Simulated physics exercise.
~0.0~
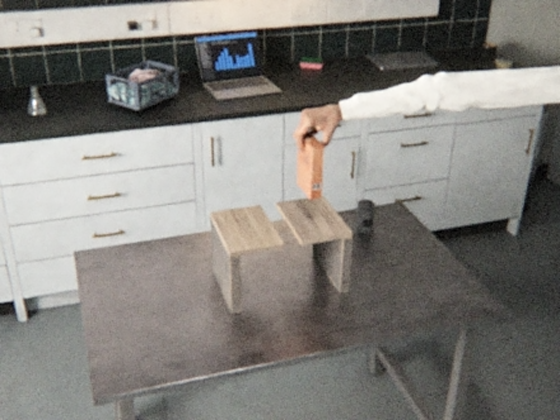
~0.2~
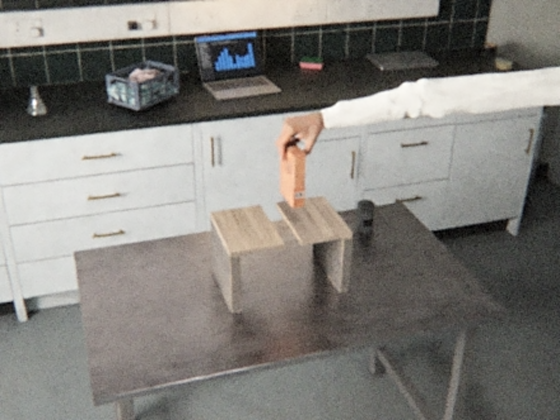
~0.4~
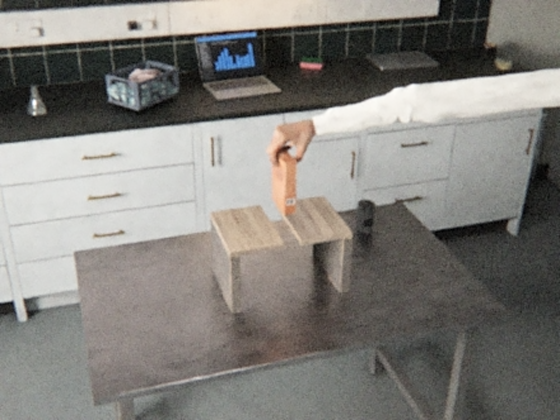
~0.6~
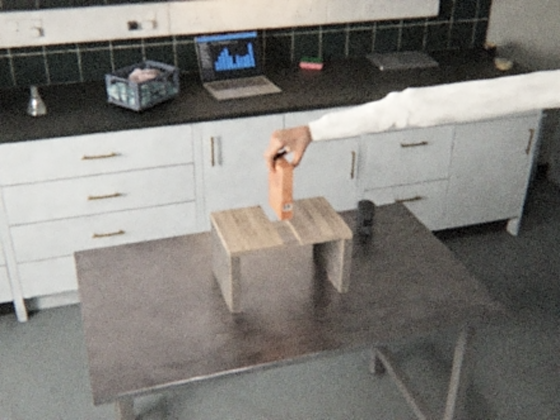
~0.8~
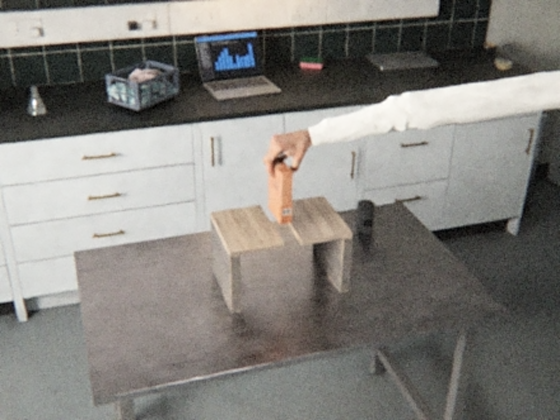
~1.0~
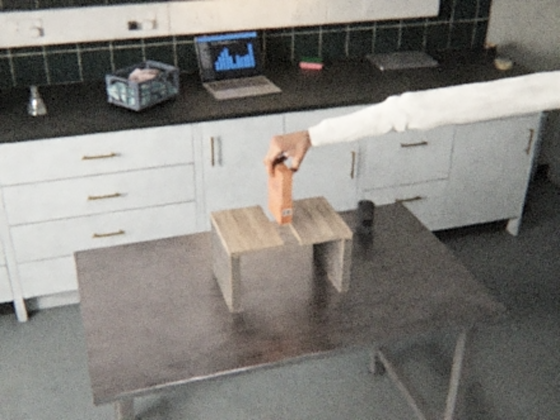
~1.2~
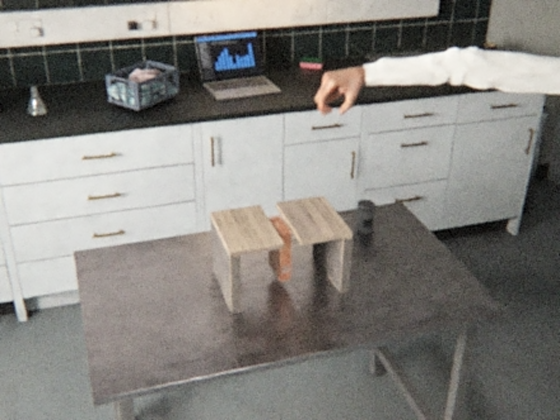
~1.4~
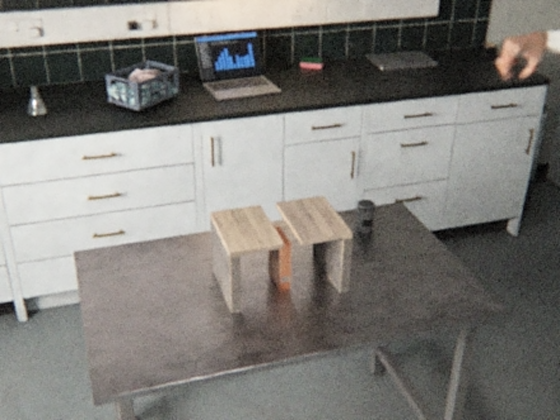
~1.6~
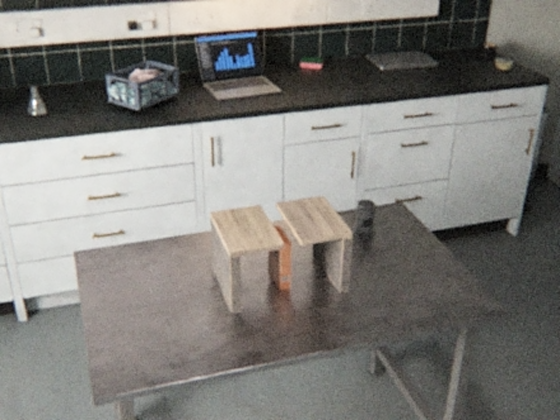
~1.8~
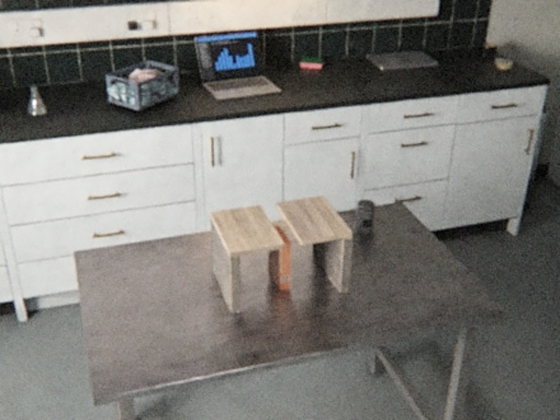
In a room with white cabinets, a hand held an orange packet upright over the gap between two wooden ledges on a table, moved it left and down, and let go. The packet dropped through and stood between them as the hand withdrew right.
